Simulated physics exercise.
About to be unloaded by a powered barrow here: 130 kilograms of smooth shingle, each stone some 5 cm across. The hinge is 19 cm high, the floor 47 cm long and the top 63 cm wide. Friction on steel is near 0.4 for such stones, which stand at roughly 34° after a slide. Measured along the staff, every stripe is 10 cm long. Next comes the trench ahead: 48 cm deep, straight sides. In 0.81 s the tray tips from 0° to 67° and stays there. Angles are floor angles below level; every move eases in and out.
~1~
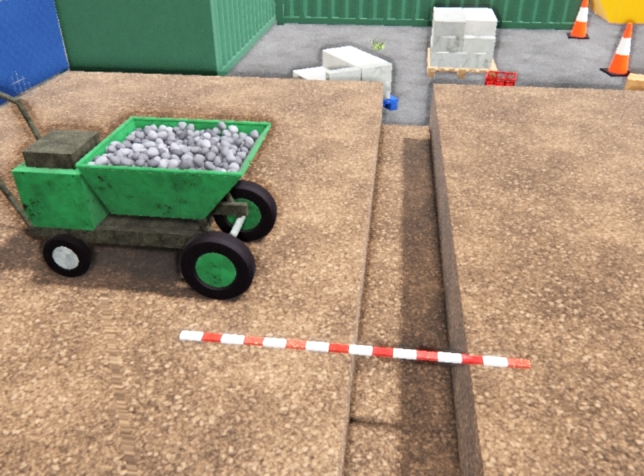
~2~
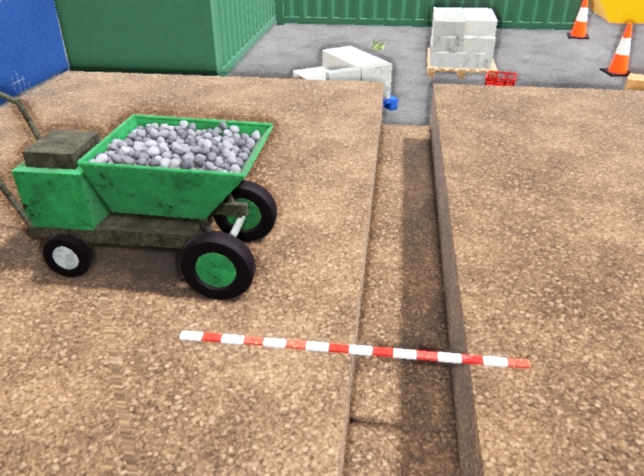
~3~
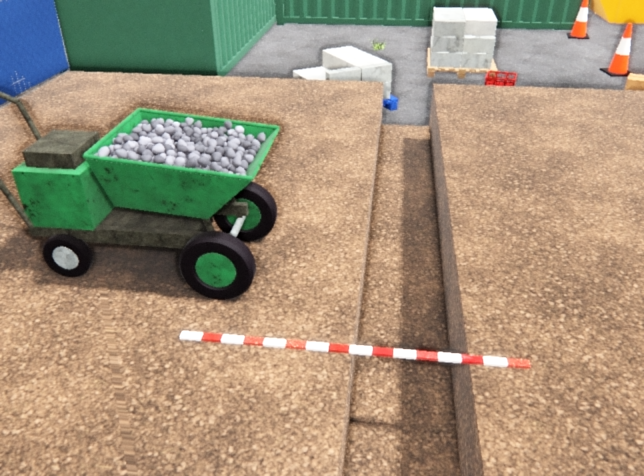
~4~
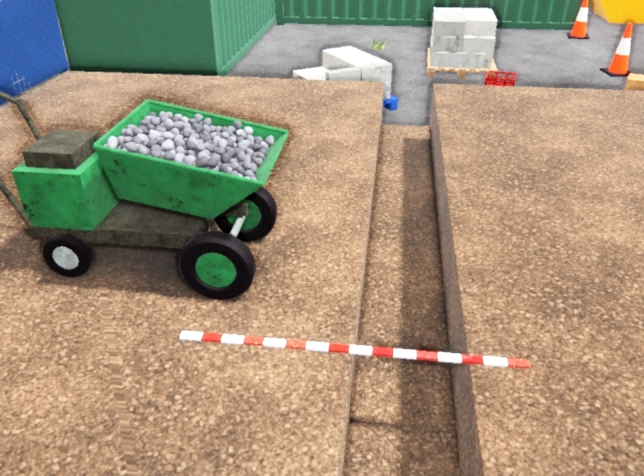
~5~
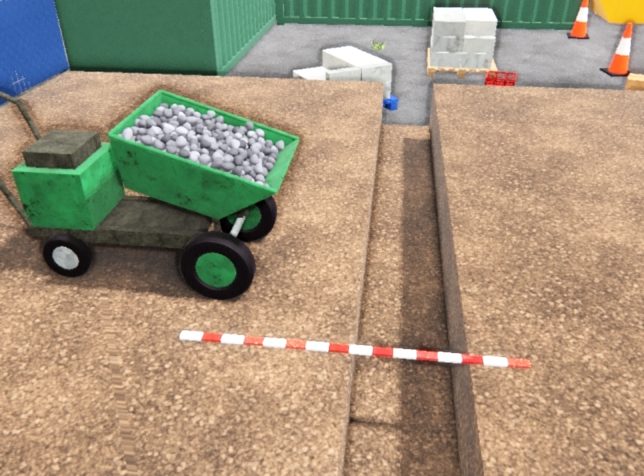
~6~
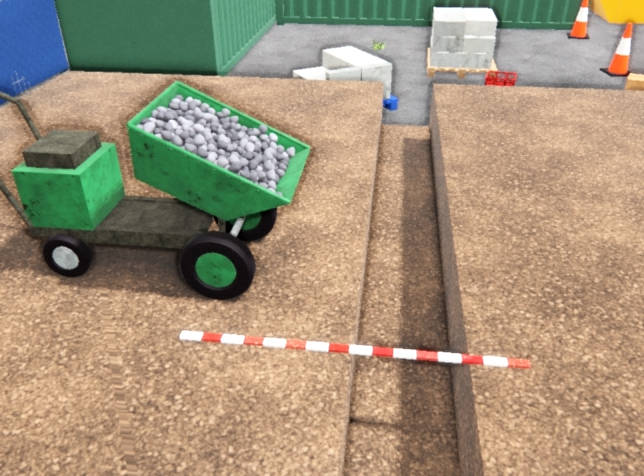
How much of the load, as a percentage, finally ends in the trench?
I would put it at about 97 per cent.
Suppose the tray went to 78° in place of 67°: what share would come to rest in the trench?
It would come to about 90 percent.
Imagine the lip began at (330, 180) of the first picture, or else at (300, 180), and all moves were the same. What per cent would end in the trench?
Result: Close to 60 then close to 90 per cent.
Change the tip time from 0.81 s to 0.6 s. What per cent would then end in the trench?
That would give about 95 percent.
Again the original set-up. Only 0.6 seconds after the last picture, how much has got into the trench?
Around 30 per cent of it, at that instant.
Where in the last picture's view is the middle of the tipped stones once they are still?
At about pixel (409, 338) in the last view.
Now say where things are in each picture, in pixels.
In the first frame, lip at (242, 175), floor tilted 0°, highest stones at (187, 135).
In the second frame, lip at (245, 176), floor tilted 1°, highest stones at (183, 134).
In the third frame, lip at (252, 179), floor tilted 5°, highest stones at (164, 129).
In the fourth frame, lip at (263, 184), floor tilted 11°, highest stones at (158, 124).
In the fifth frame, the tray is at 18°, its lip at (276, 192); the top of the load is at (162, 114).
In the sixth frame, the tray is at 26°, its lip at (290, 203); the top of the load is at (177, 107).
Then, 0.3 s after the last picture the floor is at 57°, 100 % in the tray; the foremost stones are at (327, 221).
Then, 0.6 s after the last picture the floor is at 67°, 63 % in the tray, 8 % short of the trench, 29 % in the trench; the foremost stones are at (407, 320).
Then, 0.9 s after the last picture the floor is at 67°, 22 % in the tray, 7 % short of the trench, 71 % in the trench; the foremost stones are at (446, 334).
Then, 2.9 s after the last picture the floor is at 67°, 0 % in the tray, 3 % short of the trench, 97 % in the trench; the foremost stones are at (445, 325).
